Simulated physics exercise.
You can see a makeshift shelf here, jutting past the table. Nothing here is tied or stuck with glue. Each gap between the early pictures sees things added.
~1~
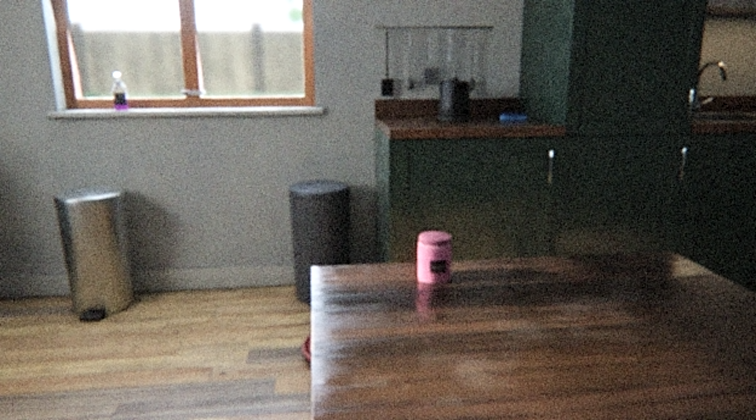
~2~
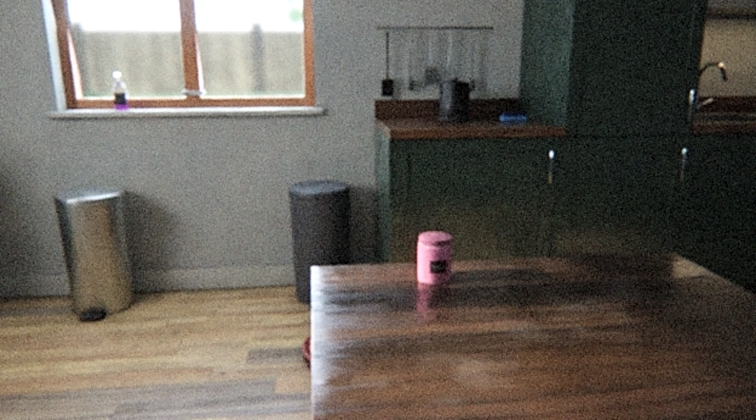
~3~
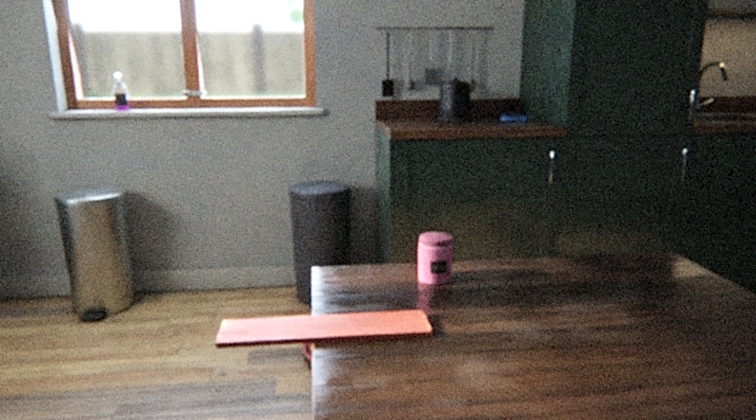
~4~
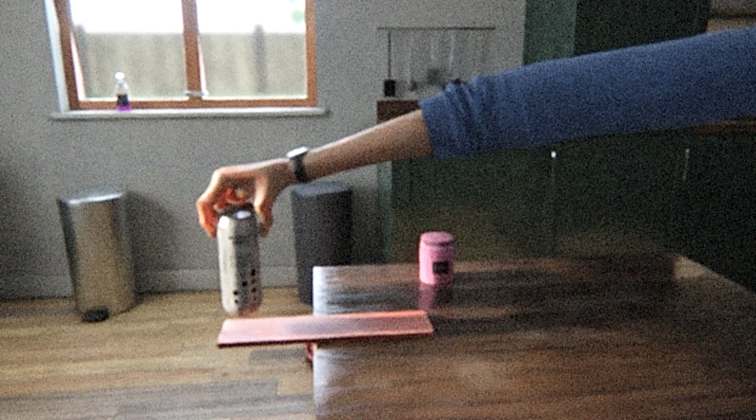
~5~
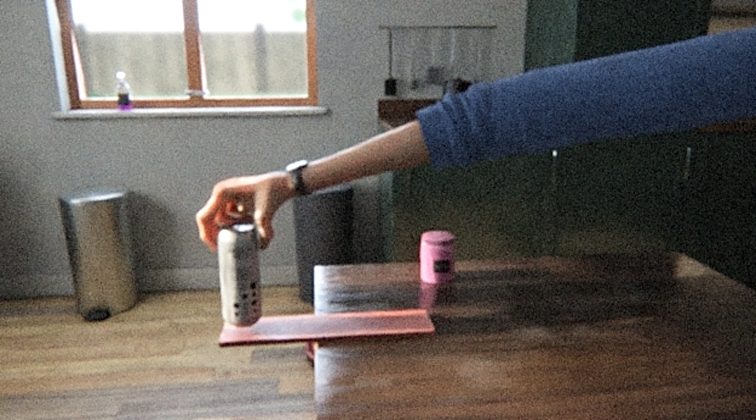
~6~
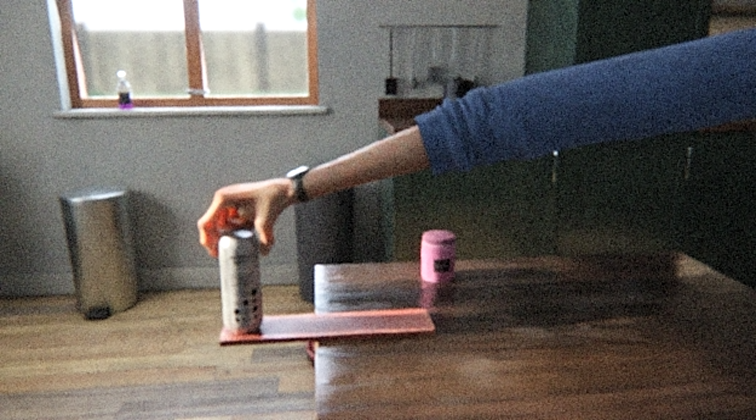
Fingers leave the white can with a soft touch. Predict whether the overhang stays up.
Drops.
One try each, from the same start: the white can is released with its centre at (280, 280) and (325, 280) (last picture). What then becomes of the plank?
Topples, then stays put.
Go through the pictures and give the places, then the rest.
The last thing is not in view yet; pink jar (435, 257), in the first frame.
The last thing is not in view yet; pink jar (435, 257), in the second frame.
The last thing is not in view yet; pink jar (435, 258), in the third frame.
Still above its spot; white can (240, 263); pink jar (437, 258), in the fourth frame.
Still above its spot; white can (240, 275); pink jar (438, 257), in the fifth frame.
In place under the hand; white can (241, 282); pink jar (439, 256), in the sixth frame.
Then, 0.40 s on from there, red plank and white can now down on the floor or falling.
Then, 0.60 s on from there, things are still on the move.
In the end, down on the floor or falling, red plank and white can; pink jar unmoved. The plank goes over.
